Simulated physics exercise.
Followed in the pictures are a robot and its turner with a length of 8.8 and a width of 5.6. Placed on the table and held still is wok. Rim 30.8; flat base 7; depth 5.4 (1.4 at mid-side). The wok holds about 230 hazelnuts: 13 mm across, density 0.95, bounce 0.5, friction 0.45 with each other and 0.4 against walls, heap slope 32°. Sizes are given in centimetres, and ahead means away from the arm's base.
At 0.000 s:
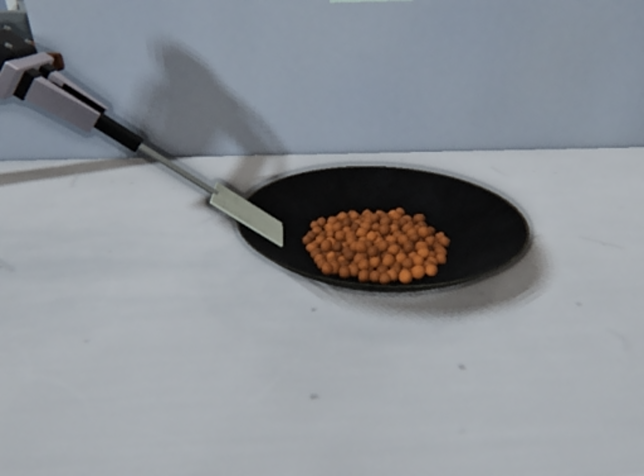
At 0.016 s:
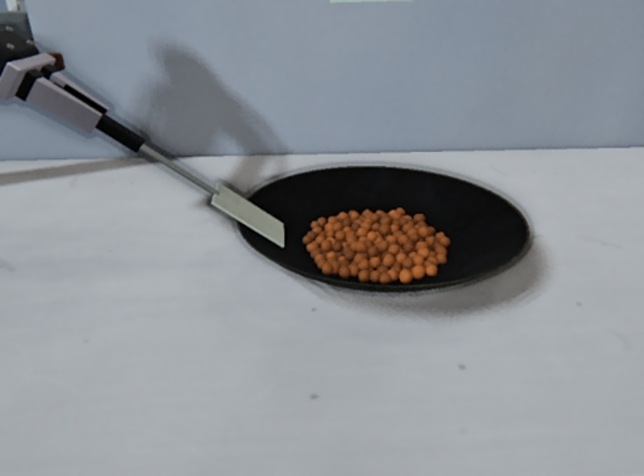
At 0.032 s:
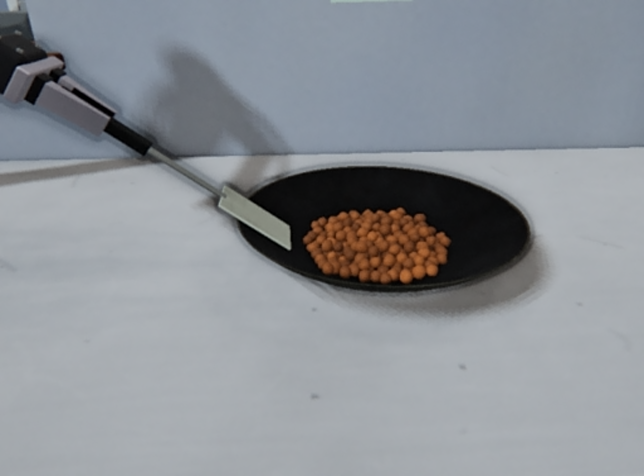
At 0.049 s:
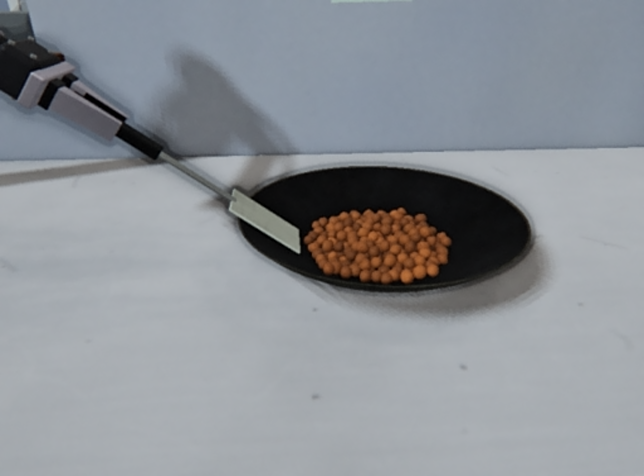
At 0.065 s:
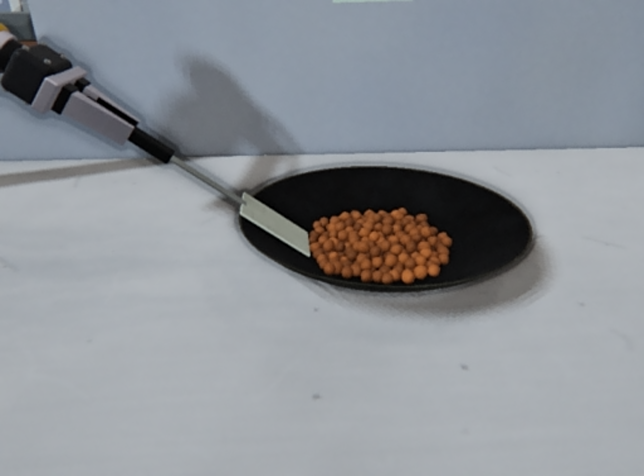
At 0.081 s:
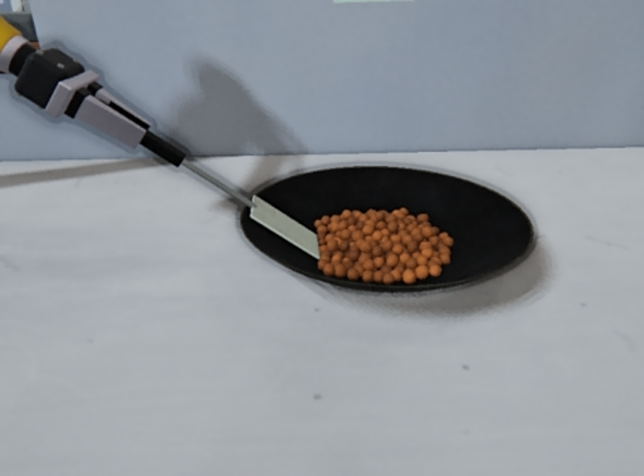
A robot arm slides a turner rightward in a black wok, nudging the brown hazelnuts slightly.
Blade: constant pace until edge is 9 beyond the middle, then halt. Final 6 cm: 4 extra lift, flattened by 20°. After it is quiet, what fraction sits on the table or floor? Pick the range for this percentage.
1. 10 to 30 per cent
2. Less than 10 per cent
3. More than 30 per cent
Option 2: Less than 10 per cent.
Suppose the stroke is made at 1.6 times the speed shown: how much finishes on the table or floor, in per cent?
Estimate: Approx. 15 %.
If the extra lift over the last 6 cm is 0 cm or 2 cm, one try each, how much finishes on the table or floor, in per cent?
You'd get some 0 per cent with the first setting and some 0 per cent with the second.
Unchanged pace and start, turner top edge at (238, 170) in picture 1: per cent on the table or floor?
I'd estimate around 0 per cent.
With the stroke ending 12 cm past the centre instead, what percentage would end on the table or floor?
In that case around 15 per cent.
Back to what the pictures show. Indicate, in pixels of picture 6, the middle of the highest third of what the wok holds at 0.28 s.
The middle sits at approx. (447, 224).
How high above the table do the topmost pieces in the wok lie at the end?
It reaches around 5.5 cm.
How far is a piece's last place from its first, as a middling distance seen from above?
The value is roughly 4 cm.
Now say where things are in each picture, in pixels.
The first picture shows the turner top edge at (214, 192), sloping 37°; upper third of the load around (379, 233), from x 305 to 445, top at y 215; 232 in the wok.
The second picture shows the turner top edge at (215, 193), sloping 37°; upper third of the load around (379, 233), from x 305 to 445, top at y 215.
The third picture shows the turner top edge at (222, 195), sloping 37°; upper third of the load around (380, 233), from x 310 to 445, top at y 215.
The fourth picture shows the turner top edge at (232, 199), sloping 37°; upper third of the load around (380, 233), from x 310 to 445, top at y 215.
The fifth picture shows the turner top edge at (242, 203), sloping 37°; upper third of the load around (381, 234), from x 310 to 445, top at y 215.
The sixth picture shows the turner top edge at (252, 206), sloping 37°; upper third of the load around (383, 234), from x 320 to 450, top at y 215; 232 in the wok.
After 0.18 s, sloping 37°, highest piece 4 above the table; 232 in the wok.
After 0.28 s, sloping 31°, highest piece 5 above the table; 232 in the wok.
After 0.54 s, sloping 17°, highest piece 7 above the table; 224 in the wok, 4 on the table or floor, 4 on the blade or in flight.
After 1.59 s, sloping 17°, highest piece 5 above the table; 224 in the wok, 8 on the table or floor.
In the end, 224 in the wok, 8 on the table or floor. That is 3 % on the table or floor.
